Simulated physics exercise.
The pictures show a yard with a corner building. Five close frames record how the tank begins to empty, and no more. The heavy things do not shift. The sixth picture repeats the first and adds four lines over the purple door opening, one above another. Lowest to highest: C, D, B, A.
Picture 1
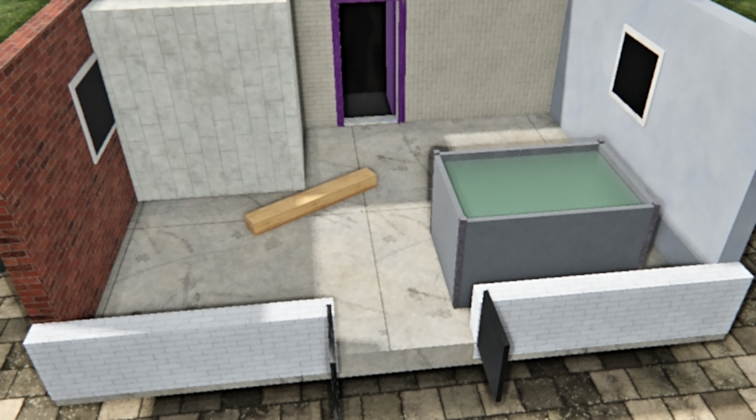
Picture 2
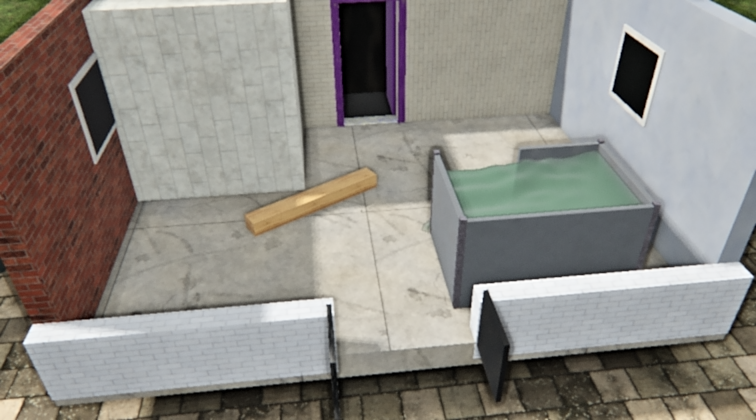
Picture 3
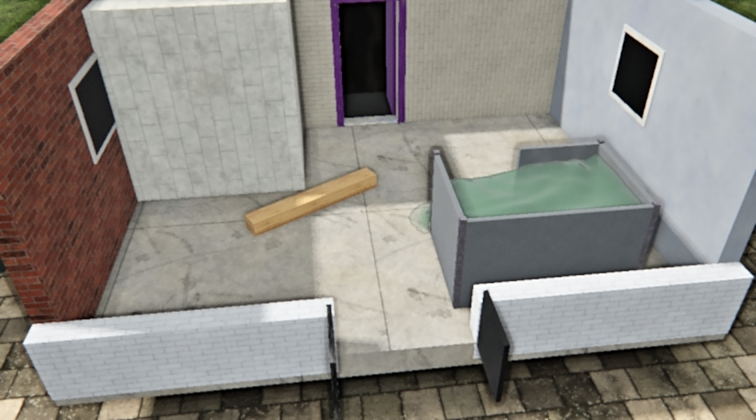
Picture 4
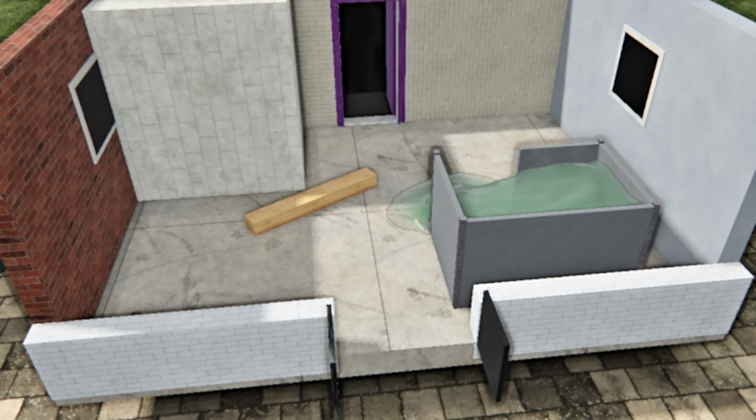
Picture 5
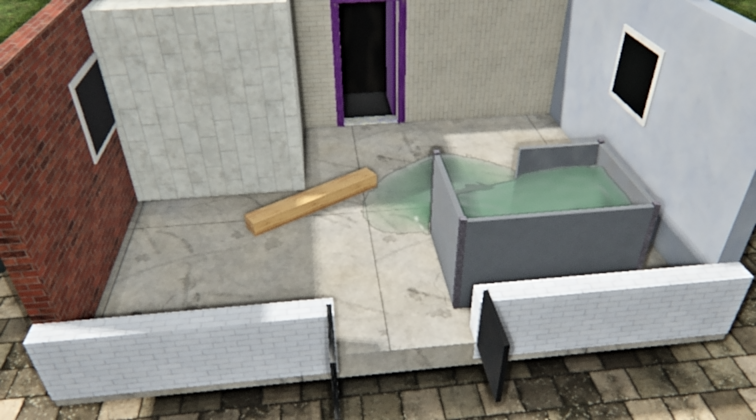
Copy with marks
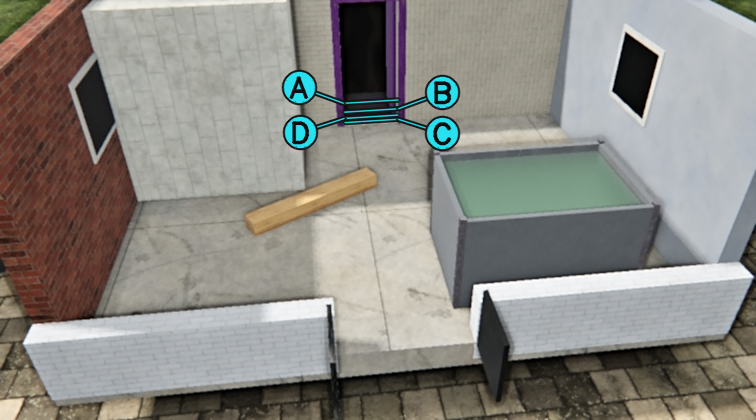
In a walled yard, green water pouring out through the open back of a grey tank and spreading left towards a wooden beam.
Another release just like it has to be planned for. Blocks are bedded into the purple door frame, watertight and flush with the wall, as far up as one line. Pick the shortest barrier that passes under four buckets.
Use line A.
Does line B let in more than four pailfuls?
Yes, that goes wrong.
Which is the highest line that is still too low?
B it is.
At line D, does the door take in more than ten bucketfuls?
Yes.
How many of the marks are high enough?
One of the four.
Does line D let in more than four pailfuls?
Yes, it does.
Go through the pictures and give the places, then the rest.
The first frame shows water in the tank at rest, its middle at (538, 184); foot of the purple doorway at (371, 124); open gate at (404, 288).
In the second frame, water covers 1 % of the ground, its front hidden from here.
In the third frame, water covers 3 % of the ground, its front hidden from here.
The fourth frame shows front seen at (406, 206), 8 % of the ground wet.
The fifth frame shows front seen at (440, 155), 14 % of the ground wet.
On the marked copy, A at (371, 101); B at (371, 110); C at (371, 120); D at (371, 116); from the bottom up C, D, B, A.
With A, a splash gets over, under a bucket.
With B, about 8 bucketfuls get in.
With C, dozens of bucketfuls pour in.
With D, dozens of bucketfuls pour in.
